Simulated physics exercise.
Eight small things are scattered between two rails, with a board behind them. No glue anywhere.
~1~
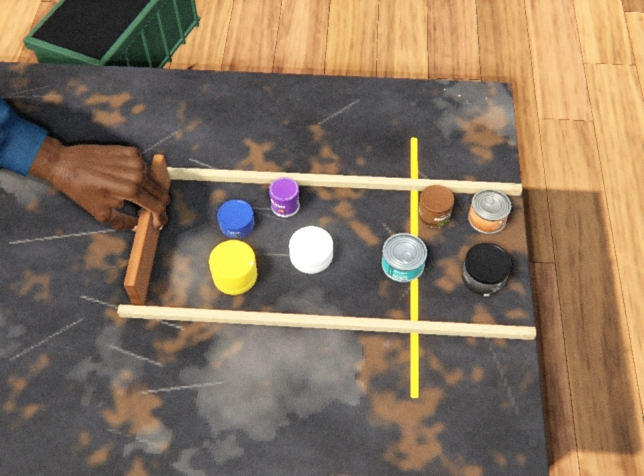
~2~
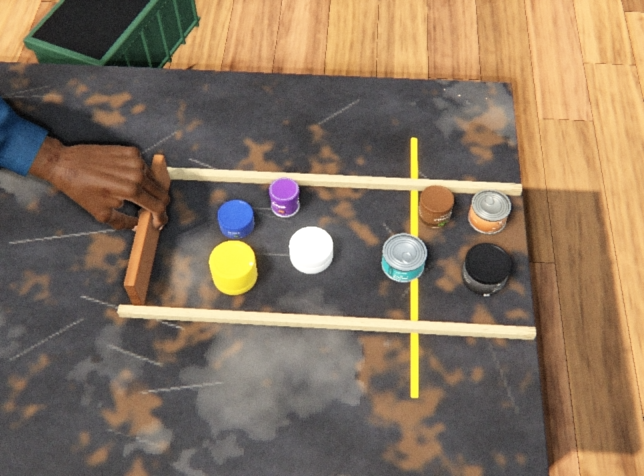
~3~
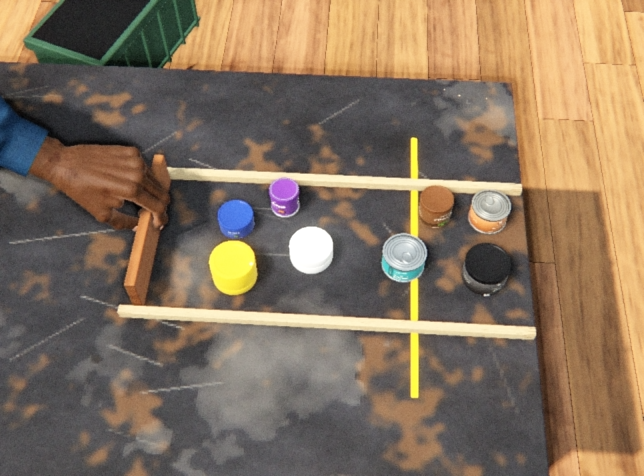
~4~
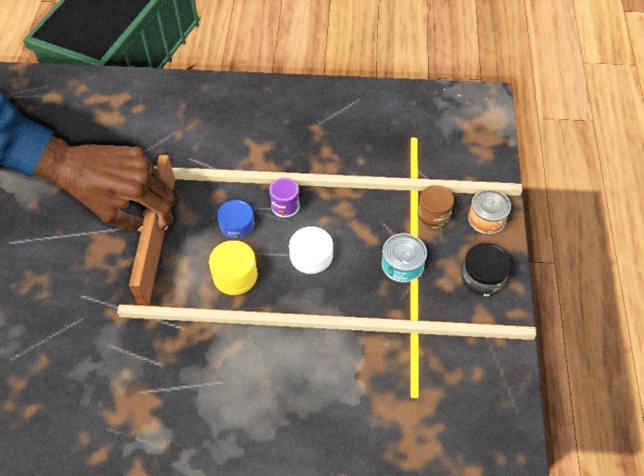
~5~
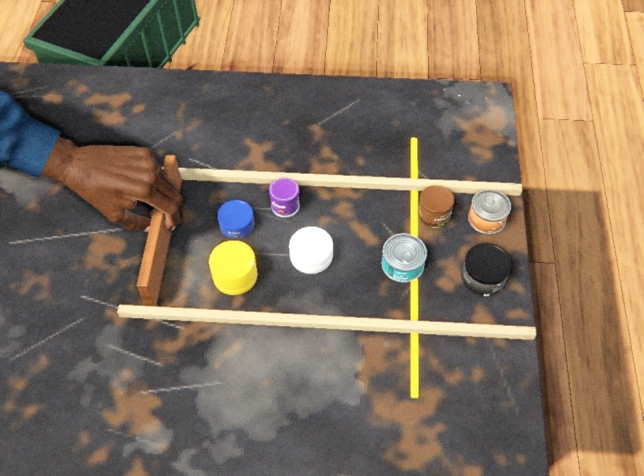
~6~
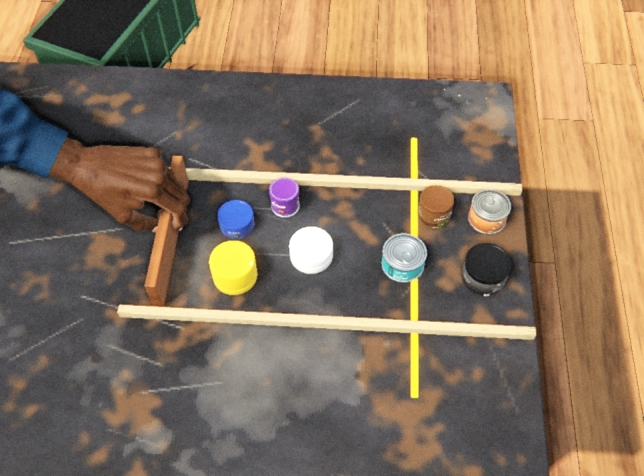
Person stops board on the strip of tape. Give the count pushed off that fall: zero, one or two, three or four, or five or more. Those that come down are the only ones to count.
Well, nothing drops off the table this time.
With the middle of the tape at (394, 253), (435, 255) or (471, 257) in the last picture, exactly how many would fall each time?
In order, the counts are 0, 1 and 2.
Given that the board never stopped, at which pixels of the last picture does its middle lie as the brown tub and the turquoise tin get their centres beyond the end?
At (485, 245) for the brown tub; at (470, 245) for the turquoise tin.
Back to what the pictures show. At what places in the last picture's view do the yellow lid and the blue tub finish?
About (438, 292), and about (432, 224).
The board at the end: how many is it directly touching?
The number is 4.
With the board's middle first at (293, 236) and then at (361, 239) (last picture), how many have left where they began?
The counts are 4 and 5.
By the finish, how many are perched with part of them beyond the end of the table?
Things overhanging at the end: 1.
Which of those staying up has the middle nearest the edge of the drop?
That would be the black tub.
Soon after, none off yet; orange pot at rest near (489, 212); black tub at rest near (486, 270); brown tub at rest near (436, 207).
At rest, the number that fall off is zero.
